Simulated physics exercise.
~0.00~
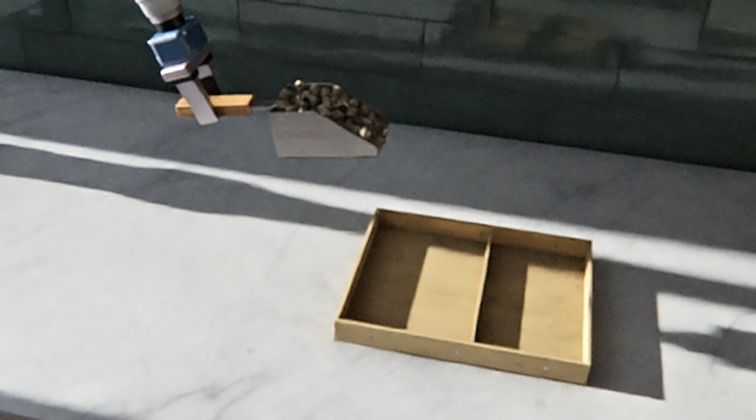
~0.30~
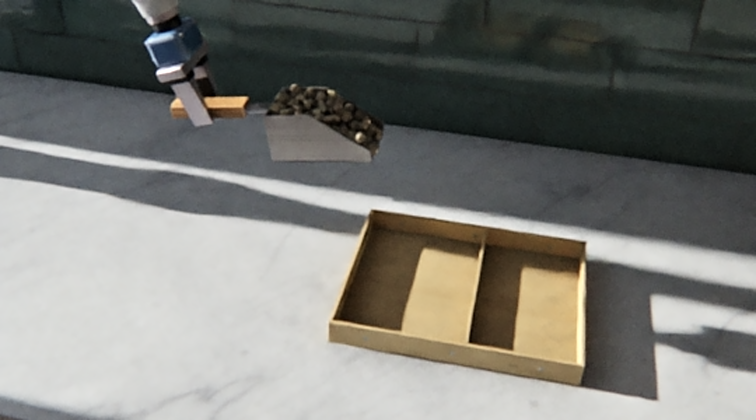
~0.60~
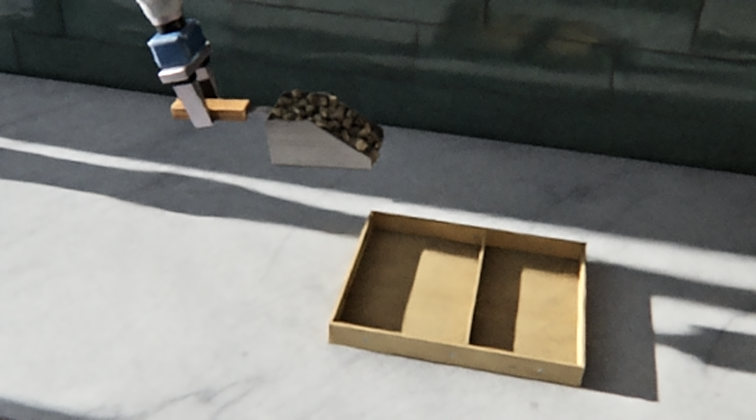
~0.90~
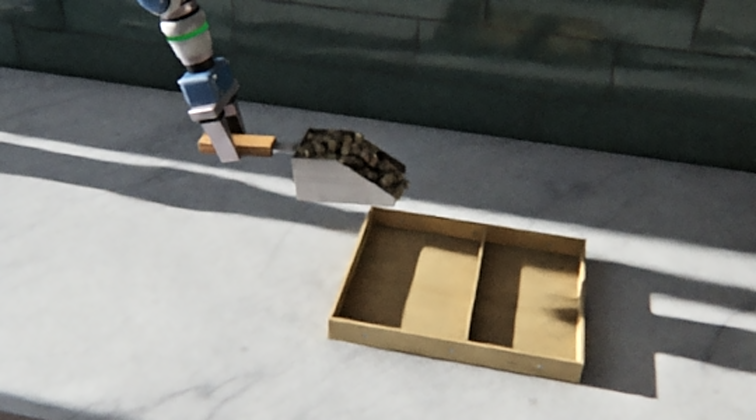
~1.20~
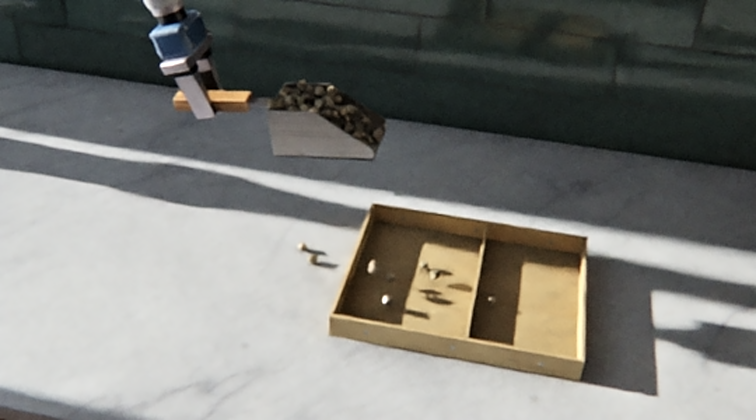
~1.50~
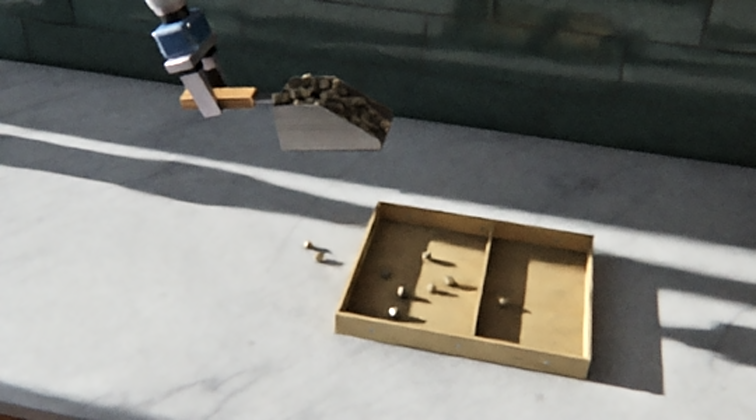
In the video, a robotic gripper holds a scoop heaped with small pebbles above a divided wooden tray, dips toward it, and rises back; a few pebbles scatter into both compartments and onto the table at left, while most stay on the scoop.
